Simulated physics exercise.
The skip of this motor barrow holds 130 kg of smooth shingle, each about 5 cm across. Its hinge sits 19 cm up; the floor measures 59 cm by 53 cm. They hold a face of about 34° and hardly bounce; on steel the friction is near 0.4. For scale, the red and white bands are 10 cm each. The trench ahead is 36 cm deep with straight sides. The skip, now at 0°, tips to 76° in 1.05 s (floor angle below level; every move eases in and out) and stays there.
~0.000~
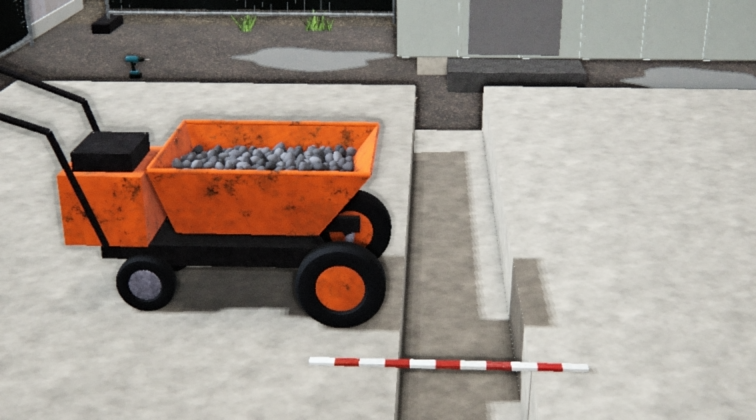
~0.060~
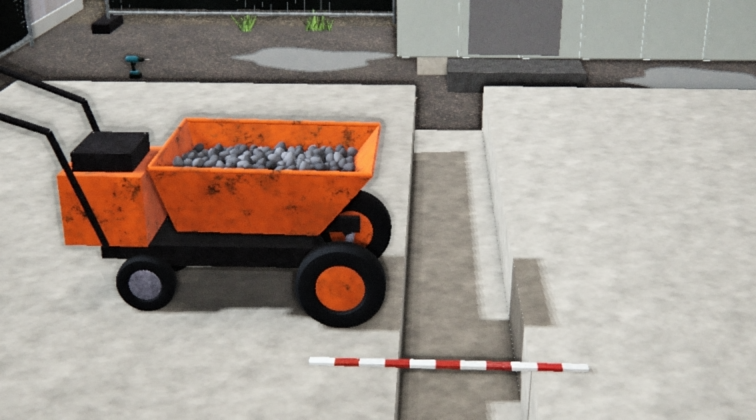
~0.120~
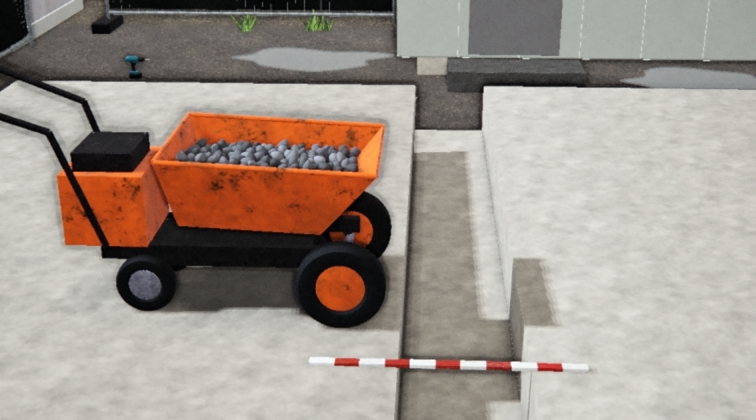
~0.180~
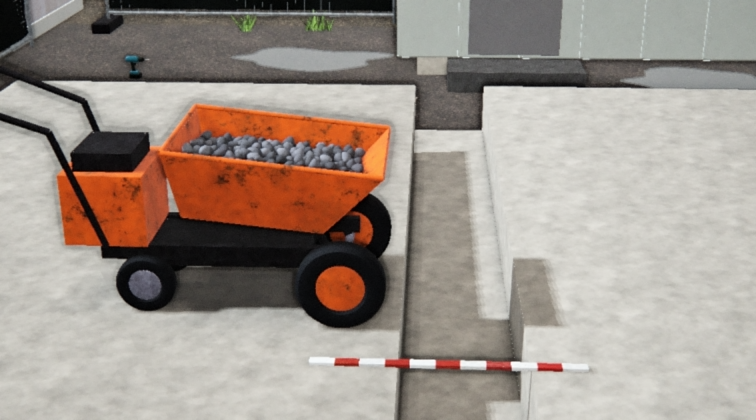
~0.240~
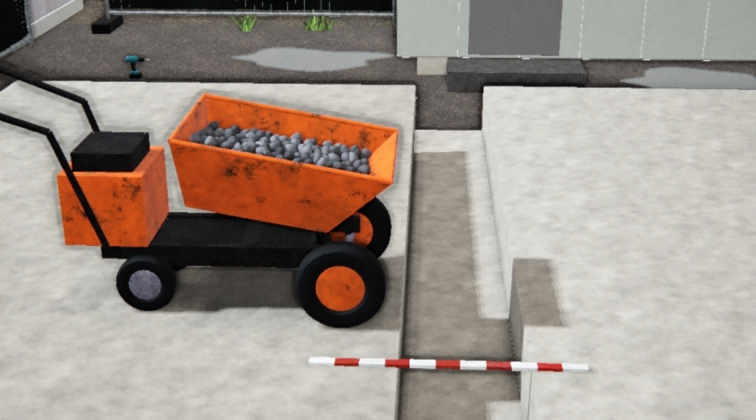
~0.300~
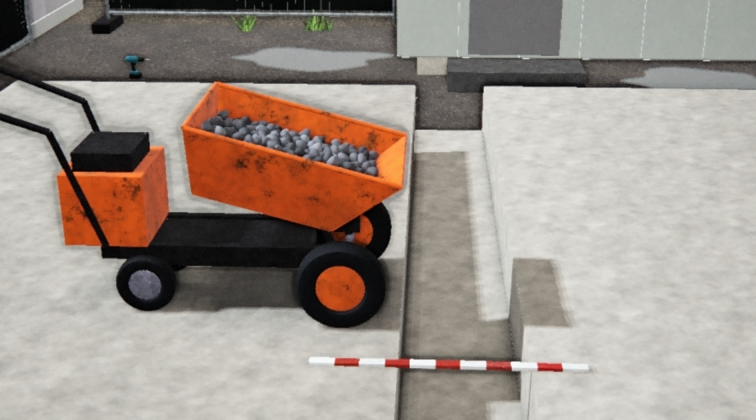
The orange skip of a small motor barrow, loaded with smooth grey stones, slowly tilted toward the trench on its right, its back end rising while the wheels stayed still on the pale concrete.
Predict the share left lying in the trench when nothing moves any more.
Close to 58 in a hundred.
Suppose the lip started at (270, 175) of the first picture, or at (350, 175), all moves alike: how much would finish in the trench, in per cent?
About 100 and 85 per cent.
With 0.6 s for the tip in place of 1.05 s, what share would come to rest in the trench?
In that case some 40 per cent.
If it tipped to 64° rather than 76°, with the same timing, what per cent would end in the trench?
Then about 60 per cent.
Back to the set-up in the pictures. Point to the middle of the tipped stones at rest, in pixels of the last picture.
Around (509, 348).
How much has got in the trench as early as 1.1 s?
About 35 per cent by then.
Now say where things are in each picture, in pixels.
In the first picture, lip at (370, 175), floor tilted 0°, highest stones at (267, 155).
In the second picture, the skip is at 1°, its lip at (372, 175); the top of the load is at (268, 154); the stones move at 0.2 m/s on average.
In the third picture, lip at (376, 177), floor tilted 3°, highest stones at (239, 152); the stones move at 0.4 m/s on average.
In the fourth picture, the skip is at 6°, its lip at (383, 179); the top of the load is at (241, 146); the stones move at 0.6 m/s on average.
In the fifth picture, the skip is at 10°, its lip at (392, 182); the top of the load is at (228, 136); the stones move at 0.7 m/s on average.
In the sixth picture, lip at (402, 187), floor tilted 15°, highest stones at (225, 125); the stones move at 0.8 m/s on average.
After 0.8 s the floor is at 64°; 100 % in the skip; the foremost stones are at (464, 235).
After 1.1 s the floor is at 76°; 43 % in the skip, 33 % in the trench, 24 % past the trench; the foremost stones are at (586, 287).
After 1.5 s the floor is at 76°; 7 % in the skip, 51 % in the trench, 42 % past the trench; the foremost stones are at (741, 305).
After 3.5 s the floor is at 76°; 0 % in the skip, 58 % in the trench, 42 % past the trench; the foremost stones are past the picture's edge.
